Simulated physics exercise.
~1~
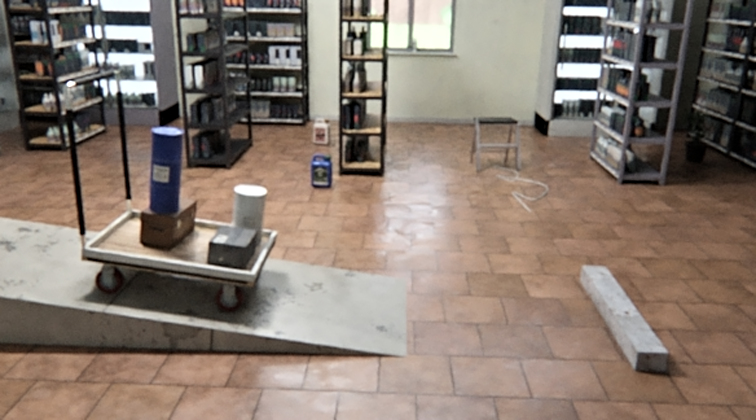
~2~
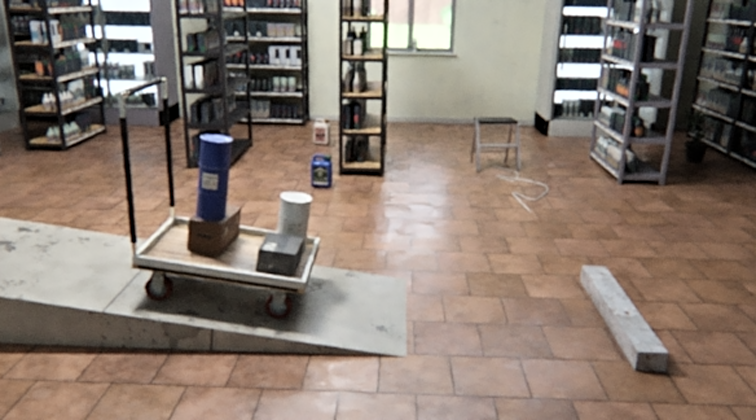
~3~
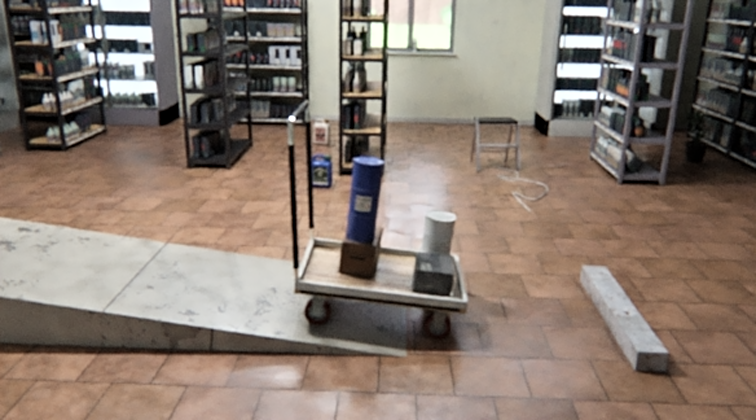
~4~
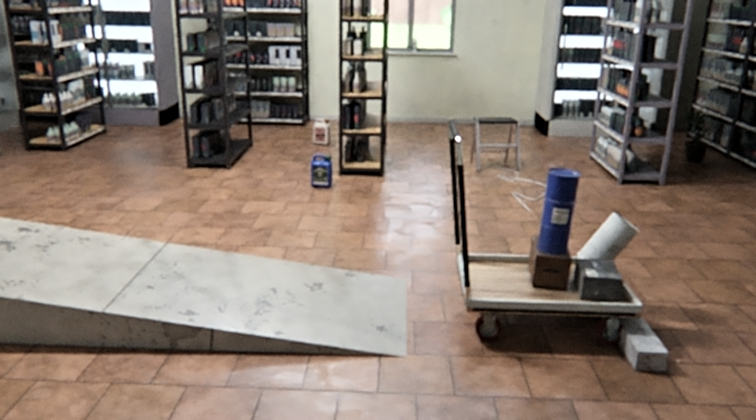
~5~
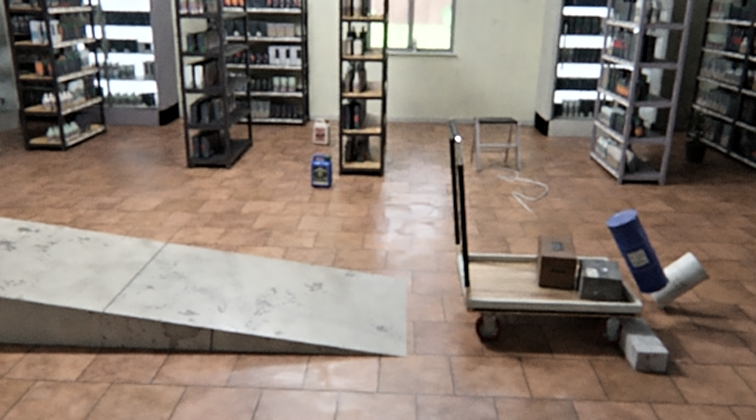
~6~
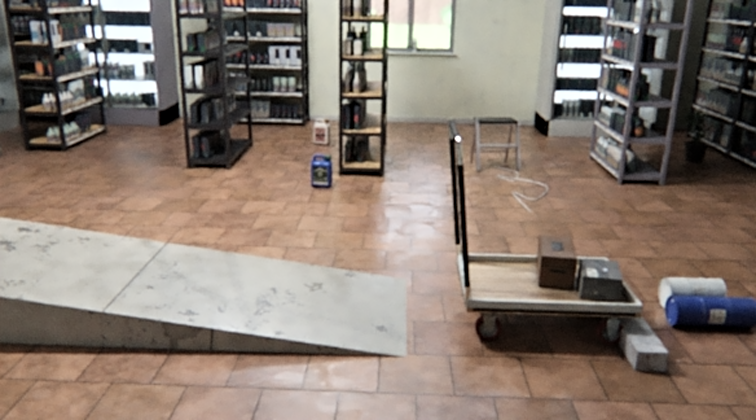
A flat trolley with a tall black handle stands on a pale concrete ramp at the left of a tiled room lined with bottle shelves, seen from a fixed, slightly raised view. It carries a blue canister on a brown box, with a white canister and a grey block beside them. The trolley rolls down to the right, off the ramp and across the floor, until it stops against a grey kerb. The white canister tips forward, and the blue one follows it over the front edge. Both end lying on the floor beyond the kerb, while the brown box and grey block stay aboard.
